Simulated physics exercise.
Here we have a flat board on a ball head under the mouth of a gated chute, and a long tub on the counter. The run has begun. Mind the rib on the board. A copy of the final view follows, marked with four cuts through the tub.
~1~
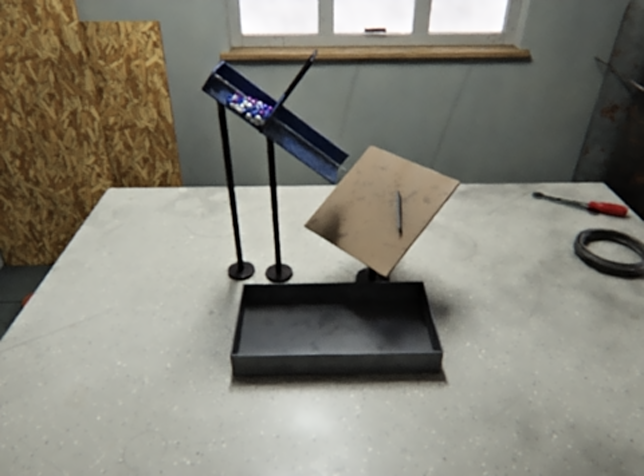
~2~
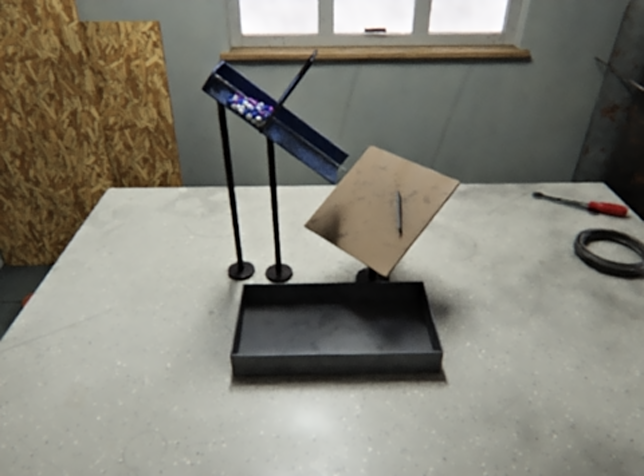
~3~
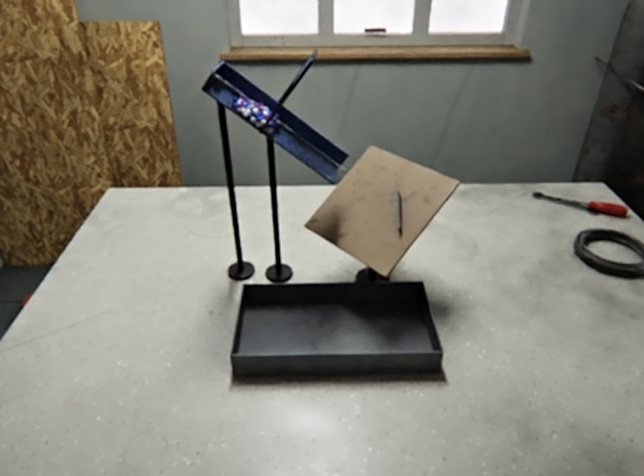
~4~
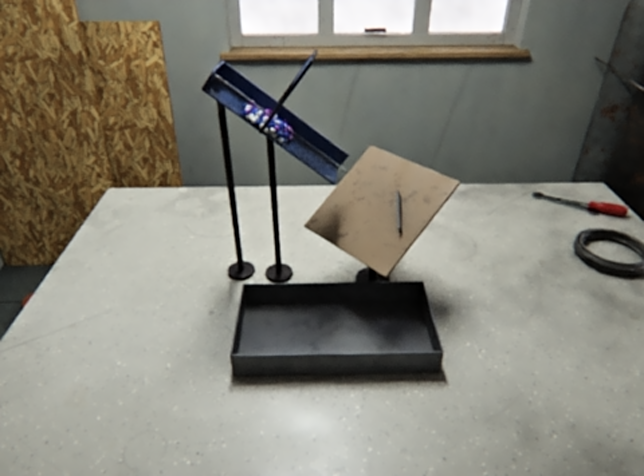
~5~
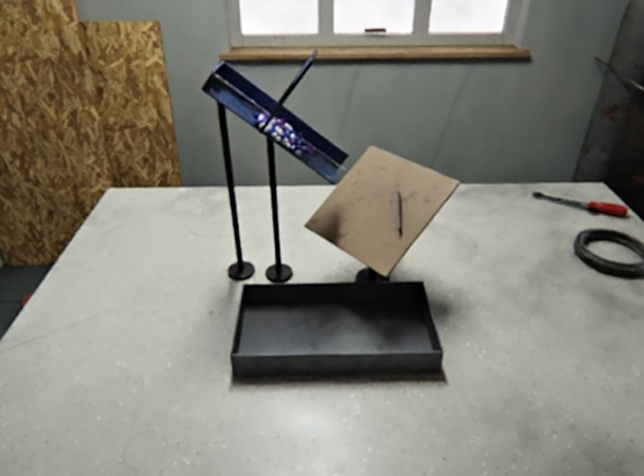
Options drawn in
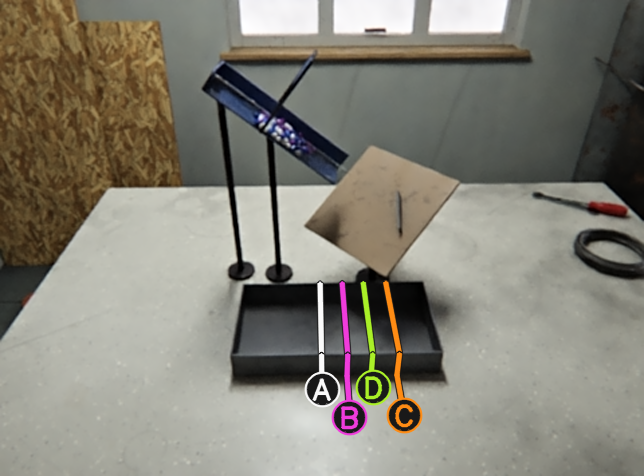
In the video, a cluster of small, round beads slides down a sloping dark chute toward the lower right, spreading out past the gate, while the tilted board and the empty black tub on the counter stay still.
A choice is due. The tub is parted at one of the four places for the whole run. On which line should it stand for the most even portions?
B.
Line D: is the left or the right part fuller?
The left side.
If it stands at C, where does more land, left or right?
The left side.
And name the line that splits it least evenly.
It is C.
On the marked copy, line A crosses the front rim at (321, 354); line B crosses the front rim at (347, 353); line C crosses the front rim at (399, 352); line D crosses the front rim at (372, 353).
With A, of what is caught, about a quarter on the left of the divider, most on the right.
With B, of what is caught, about half on the left of the divider, about half on the right.
With C, of what is caught, nearly all on the left of the divider, a stray few on the right.
With D, of what is caught, most on the left of the divider, about a quarter on the right.
